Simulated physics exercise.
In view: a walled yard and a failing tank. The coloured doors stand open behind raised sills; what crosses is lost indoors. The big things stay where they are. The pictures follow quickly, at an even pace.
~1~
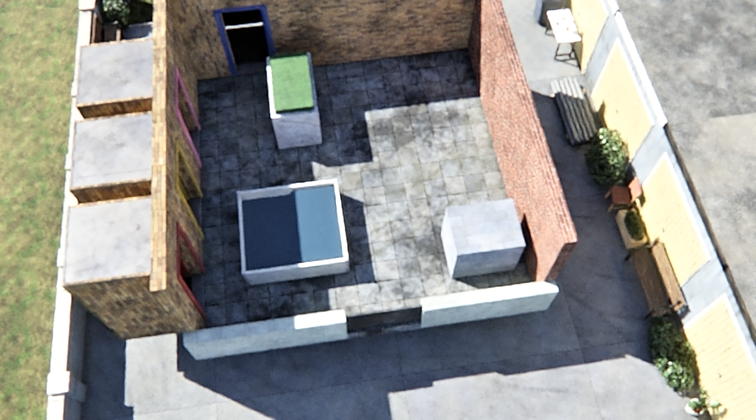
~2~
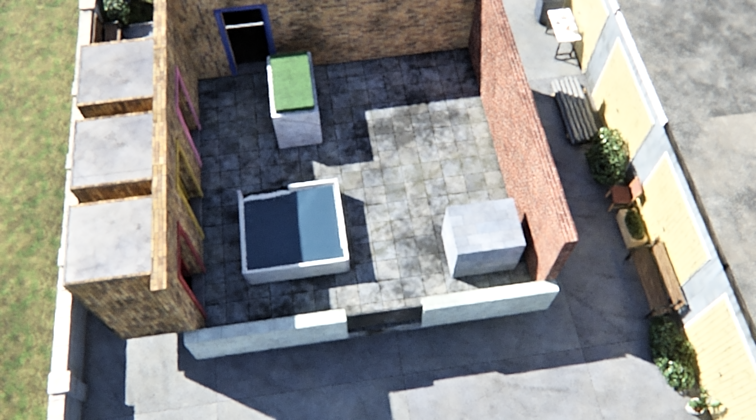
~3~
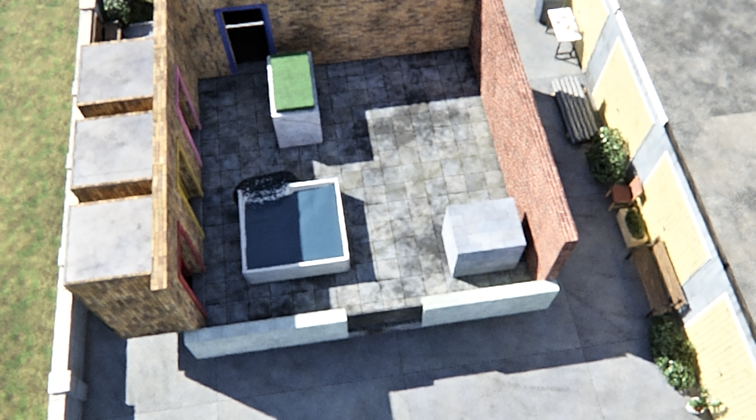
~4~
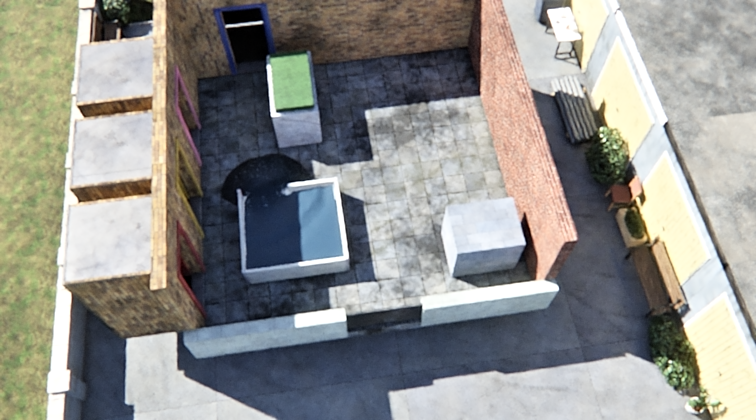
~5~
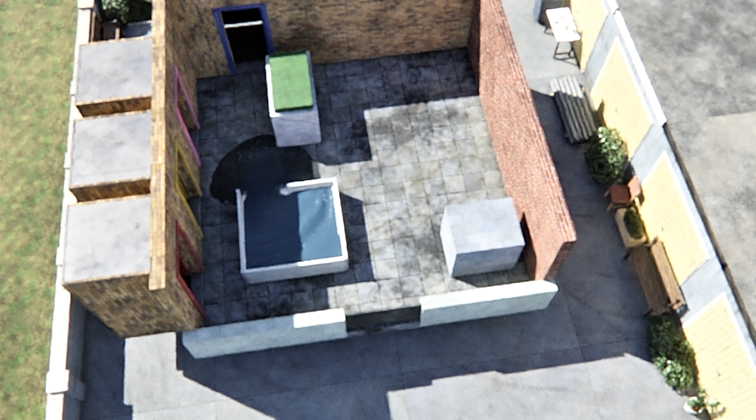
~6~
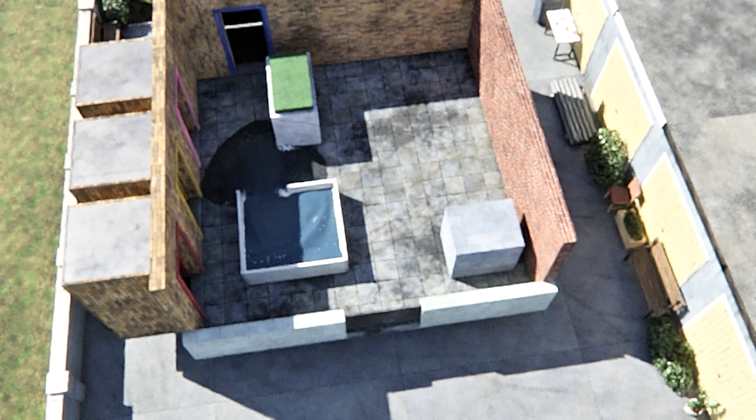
Water pours from the tank's far side and spreads across the paving in the walled yard.
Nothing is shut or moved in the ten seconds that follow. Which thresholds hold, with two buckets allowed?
The blue door lets in a lot; the yellow door admits no more than that; the red door admits no more than that; the pink door lets in a lot.
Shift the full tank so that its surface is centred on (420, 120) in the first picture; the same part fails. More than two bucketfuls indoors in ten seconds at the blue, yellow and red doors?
My reading: The blue one is under, the yellow one is under, the red one takes less.
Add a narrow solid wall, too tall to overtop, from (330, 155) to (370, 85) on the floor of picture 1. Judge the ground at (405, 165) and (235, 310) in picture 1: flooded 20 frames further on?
In that order: Not flooded, dry.
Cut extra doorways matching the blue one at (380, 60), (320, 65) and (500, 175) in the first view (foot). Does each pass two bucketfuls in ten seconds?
As listed: Stays under, takes less, is under.
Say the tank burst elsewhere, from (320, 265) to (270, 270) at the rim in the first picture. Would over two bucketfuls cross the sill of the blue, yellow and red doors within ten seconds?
In short: Blue takes less, yellow stays under, red takes more.
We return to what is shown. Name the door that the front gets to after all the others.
The door marked red.
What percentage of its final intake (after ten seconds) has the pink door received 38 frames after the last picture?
I make it 70 per cent.
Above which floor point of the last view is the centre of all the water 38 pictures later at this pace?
Around (296, 158).
A moment on, water covers 20 % of the floor; the blue door wet at the sill, nothing in, the yellow door not reached, the red door not reached, the pink door wet at the sill, nothing in.
Next, water covers 25 % of the floor; the blue door under two buckets in, the yellow door wet at the sill, nothing in, the red door not reached, the pink door under two buckets in.
Then, water covers 35 % of the floor; the blue door over two buckets in, the yellow door wet at the sill, nothing in, the red door not reached, the pink door over two buckets in.
Later, water covers 50 % of the floor; the blue door far over two buckets in, the yellow door wet at the sill, nothing in, the red door not reached, the pink door over two buckets in.
In the end, water covers 75 % of the floor; the blue door far over two buckets in, the yellow door wet at the sill, nothing in, the red door wet at the sill, nothing in, the pink door far over two buckets in.
